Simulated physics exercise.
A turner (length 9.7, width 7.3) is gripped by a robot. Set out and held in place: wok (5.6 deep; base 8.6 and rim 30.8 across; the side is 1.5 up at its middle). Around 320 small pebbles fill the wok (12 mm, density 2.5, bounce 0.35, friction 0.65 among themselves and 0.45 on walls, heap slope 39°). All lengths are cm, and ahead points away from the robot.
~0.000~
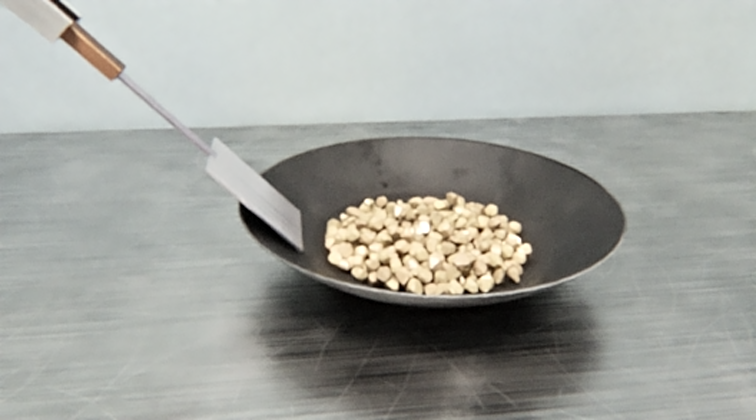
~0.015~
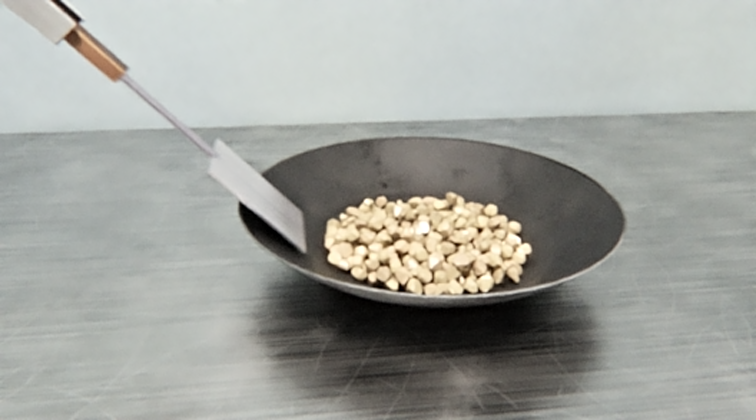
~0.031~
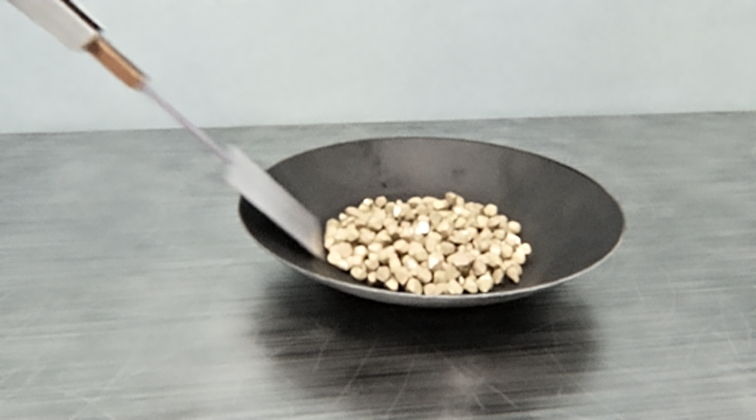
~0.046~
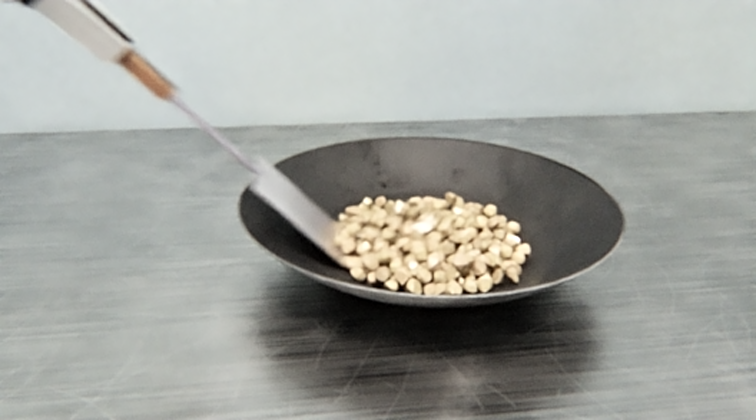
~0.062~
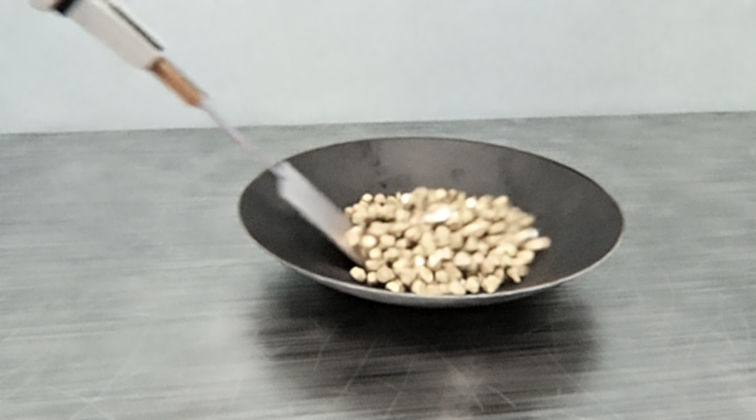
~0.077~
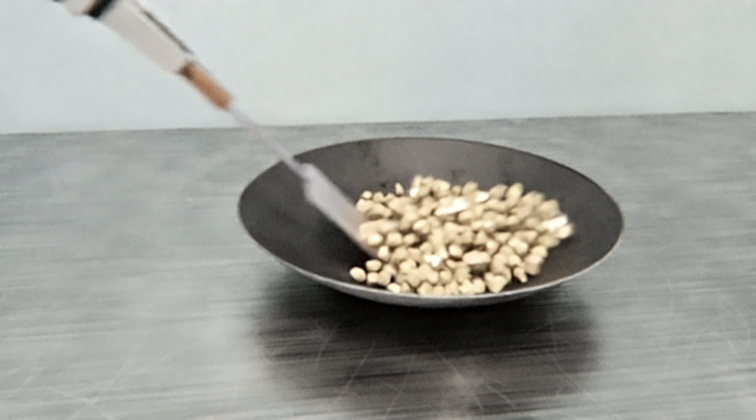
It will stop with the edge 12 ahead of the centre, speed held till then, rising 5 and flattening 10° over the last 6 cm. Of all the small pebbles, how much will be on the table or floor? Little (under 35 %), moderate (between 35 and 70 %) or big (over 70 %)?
Share on the table or floor: Moderate (between 35 and 70 %).
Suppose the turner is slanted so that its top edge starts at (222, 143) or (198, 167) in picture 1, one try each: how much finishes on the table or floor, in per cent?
About 45 and 45 per cent.
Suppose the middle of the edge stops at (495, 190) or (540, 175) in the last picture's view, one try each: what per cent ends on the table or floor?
Some 20 and 35 per cent.
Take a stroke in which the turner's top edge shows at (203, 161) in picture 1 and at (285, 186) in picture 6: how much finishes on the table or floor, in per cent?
Some 40 per cent.
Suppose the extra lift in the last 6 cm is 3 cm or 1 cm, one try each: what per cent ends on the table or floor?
Some 45 and 50 per cent.
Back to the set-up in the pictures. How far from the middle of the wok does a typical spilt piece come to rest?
About 36 cm.
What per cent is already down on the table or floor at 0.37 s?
Some 30 per cent.
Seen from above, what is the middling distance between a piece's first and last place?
Some 16 cm.
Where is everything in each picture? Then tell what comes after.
Turner top edge at (210, 153), sloping 47°; upper third of the load around (435, 233), from x 330 to 525, top at y 200; 316 in the wok, in the first picture.
Turner top edge at (213, 155), sloping 47°; upper third of the load around (435, 233), from x 330 to 525, top at y 200, in the second picture.
Turner top edge at (230, 162), sloping 47°; upper third of the load around (434, 233), from x 330 to 525, top at y 200, in the third picture.
Turner top edge at (257, 171), sloping 47°; upper third of the load around (427, 233), from x 340 to 520, top at y 200, in the fourth picture.
Turner top edge at (283, 177), sloping 47°; upper third of the load around (435, 225), from x 345 to 535, top at y 195, in the fifth picture.
Turner top edge at (308, 179), sloping 47°; upper third of the load around (454, 216), from x 345 to 560, top at y 185; 316 in the wok, in the sixth picture.
By 0.11 s, sloping 47°, highest piece 7 above the table; 316 in the wok.
By 0.15 s, sloping 45°, highest piece 9 above the table; 301 in the wok, 15 on the blade or in flight.
By 0.37 s, sloping 37°, highest piece 23 above the table; 164 in the wok, 99 on the table or floor, 53 on the blade or in flight.
By 1.42 s, sloping 37°, highest piece 4 above the table; 164 in the wok, 152 on the table or floor.
Final count, 164 in the wok, 152 on the table or floor. That is 48 % on the table or floor.
